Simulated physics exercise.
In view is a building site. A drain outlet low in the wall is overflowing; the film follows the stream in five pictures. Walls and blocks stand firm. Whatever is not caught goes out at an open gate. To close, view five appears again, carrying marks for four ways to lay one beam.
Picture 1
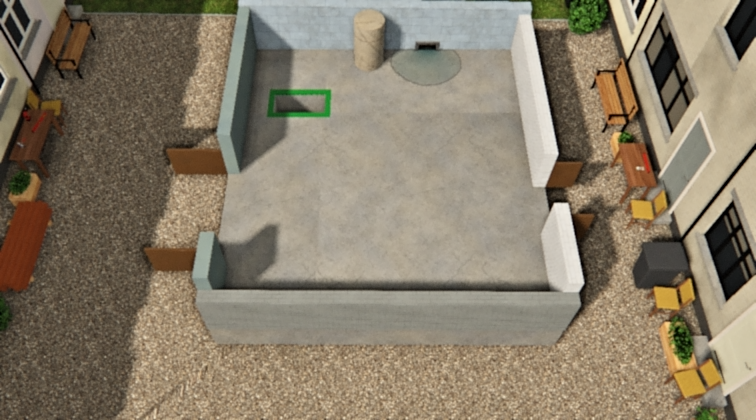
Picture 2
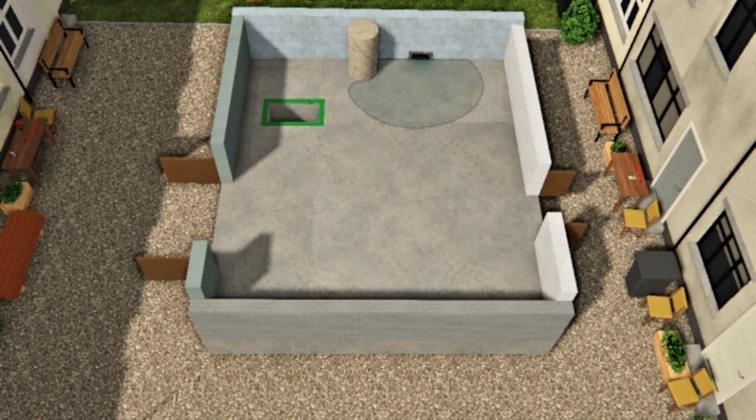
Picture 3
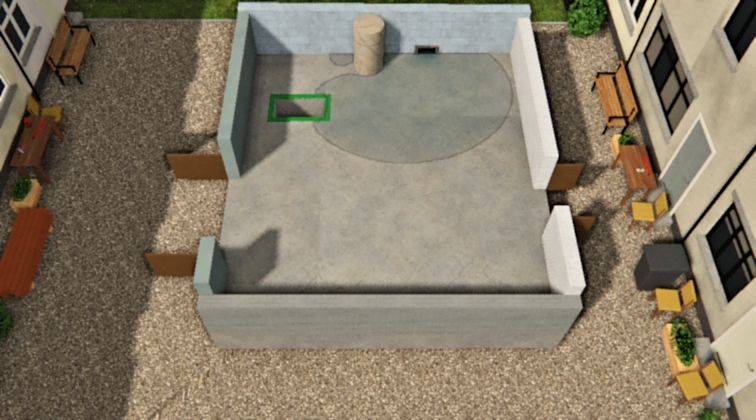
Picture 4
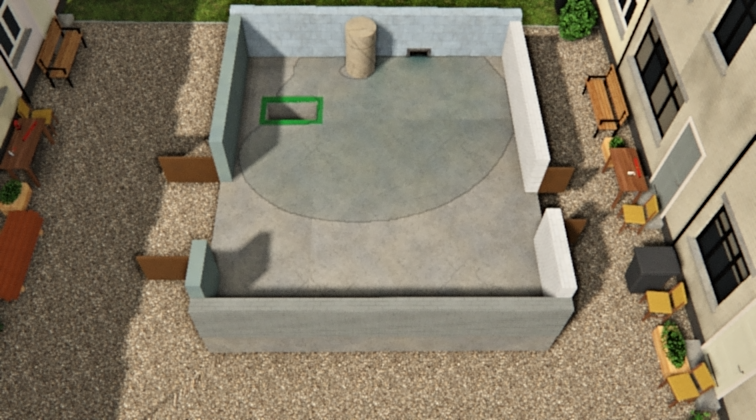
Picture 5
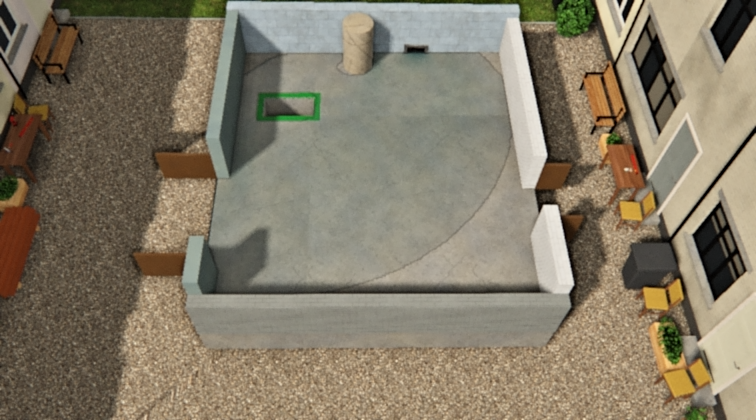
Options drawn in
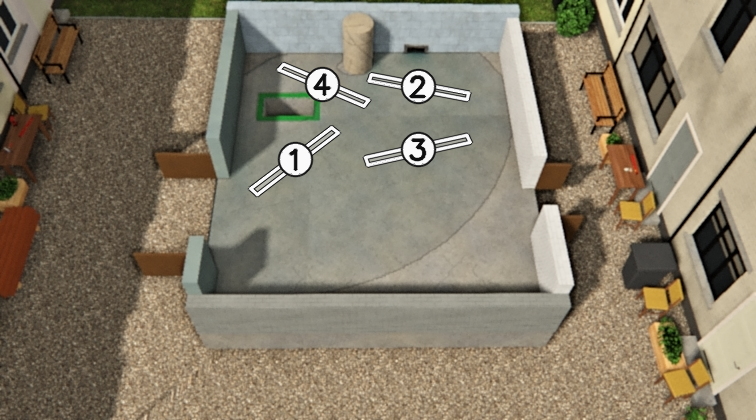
Water spread out from a small opening in the back wall of a walled yard, starting as a little puddle, then slid around a round pillar, over a green-framed hole and across most of the floor.
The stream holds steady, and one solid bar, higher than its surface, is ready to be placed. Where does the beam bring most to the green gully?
Position 3.
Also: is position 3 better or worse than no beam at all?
Position 3 is better.
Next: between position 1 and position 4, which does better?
The answer is 1.
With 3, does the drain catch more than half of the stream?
No.
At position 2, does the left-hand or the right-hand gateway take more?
More leaves on the left.
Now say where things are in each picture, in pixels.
In the first frame, outfall at (427, 46); green gully at (300, 103); open gate at (234, 219); open gate at (537, 210); 4 % of the ground under water, visible out to (403, 76); green gully still dry.
In the second frame, 13 % of the ground under water, visible out to (404, 124); green gully still dry.
In the third frame, 27 % of the ground under water, visible out to (362, 154); green gully still dry.
In the fourth frame, 48 % of the ground under water, visible out to (260, 189); green gully taking water.
In the fifth frame, 71 % of the ground under water, visible out to (217, 281); green gully taking water.
In white, 1 from (254, 191) to (334, 130); 2 from (370, 77) to (467, 96); 3 from (366, 161) to (468, 138); 4 from (281, 67) to (366, 103).
With 1, about 19 % of the stream goes into the green gully, about 81 % out by the gates.
With 2, about 14 % of the stream goes into the green gully, about 85 % out by the gates.
With 3, about 33 % of the stream goes into the green gully, about 67 % out by the gates.
With 4, about 11 % of the stream goes into the green gully, about 89 % out by the gates.
